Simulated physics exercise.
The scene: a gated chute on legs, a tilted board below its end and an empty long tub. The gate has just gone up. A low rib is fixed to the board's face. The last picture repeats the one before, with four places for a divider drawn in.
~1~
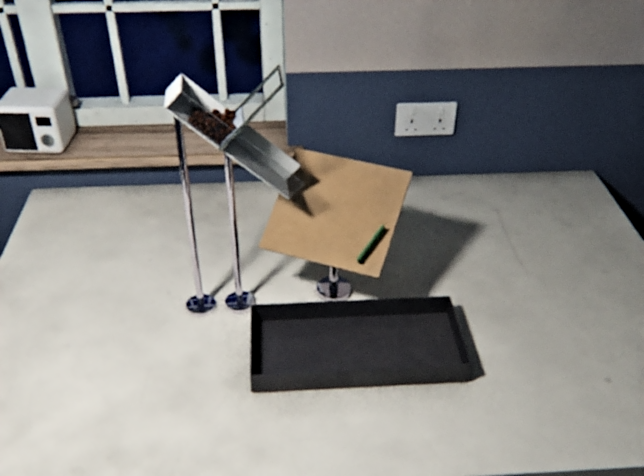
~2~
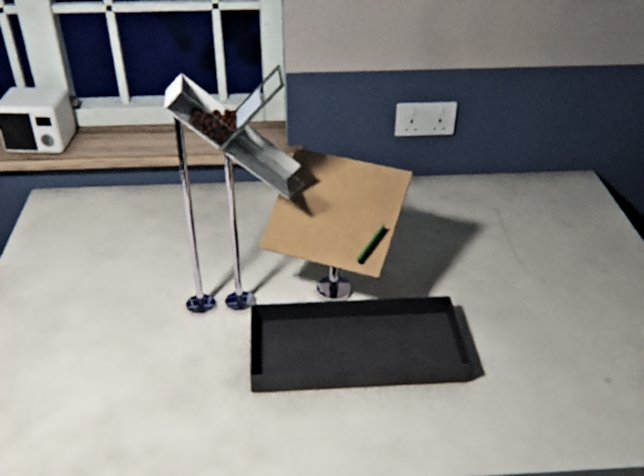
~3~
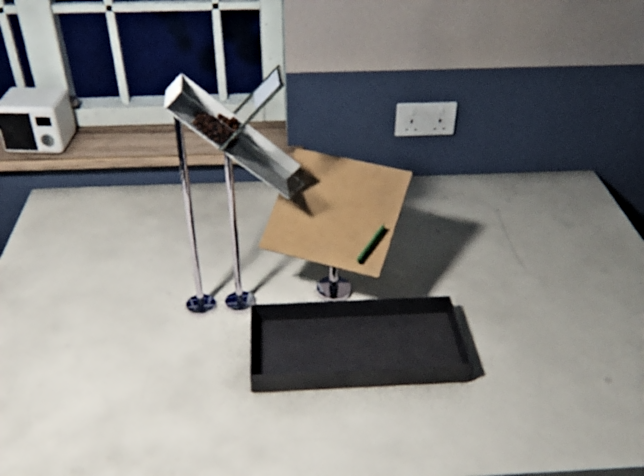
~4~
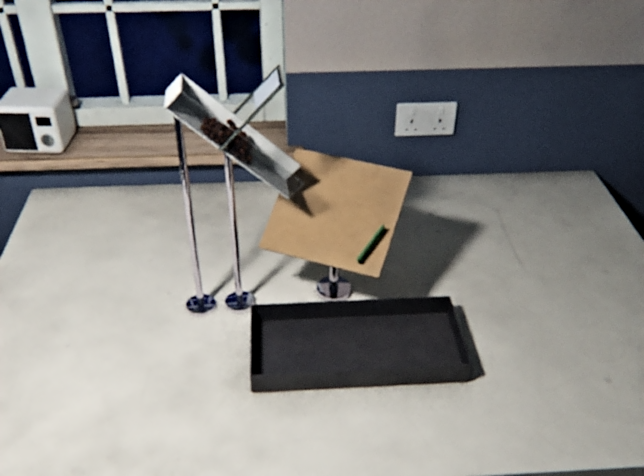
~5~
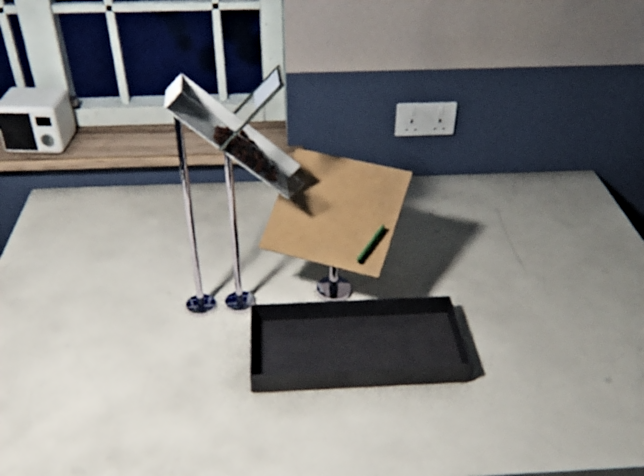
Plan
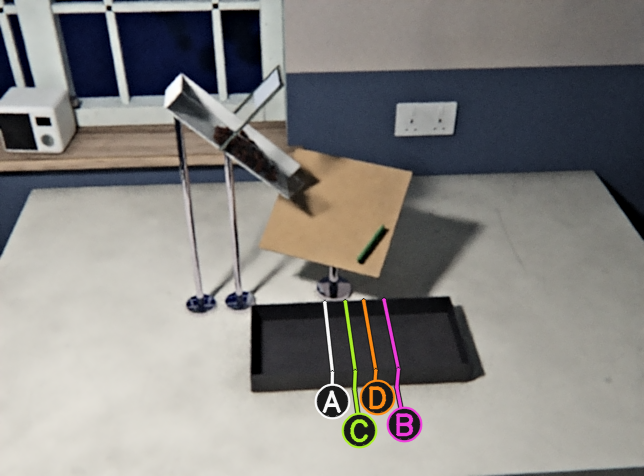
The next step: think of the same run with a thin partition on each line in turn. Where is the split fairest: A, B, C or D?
A is best.
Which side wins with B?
More lands on the left.
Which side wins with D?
The left side.
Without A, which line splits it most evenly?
That is line C.
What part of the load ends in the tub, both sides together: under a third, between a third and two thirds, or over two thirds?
It is over two thirds.
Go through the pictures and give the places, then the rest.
Load behind the gate at (215, 124), chocolate balls; lip of the chute at (287, 189), sloping fairly steeply, in the first picture.
Middle of the board at (335, 210), tilted fairly steeply; middle of its low edge at (317, 262); of its high edge at (353, 160), in the second picture.
Front corners of the tub at (251, 375) and (471, 364), empty; front of the load at (233, 137), in the third picture.
Middle of the load at (232, 137); its front at (250, 162), about a third of the way to the lip; rib from (384, 225) to (357, 260), in the fourth picture.
Middle of the load at (248, 154); its front at (273, 168), most of the way to the lip, in the fifth picture.
On the marked copy, line A crosses the front rim at (332, 371); line B crosses the front rim at (398, 368); line C crosses the front rim at (355, 370); line D crosses the front rim at (375, 369).
Choosing A, of what is caught, about half on the left of the divider, about half on the right.
Choosing B, of what is caught, nearly all on the left of the divider, a stray few on the right.
Choosing C, of what is caught, most on the left of the divider, about a quarter on the right.
Choosing D, of what is caught, nearly all on the left of the divider, a stray few on the right.
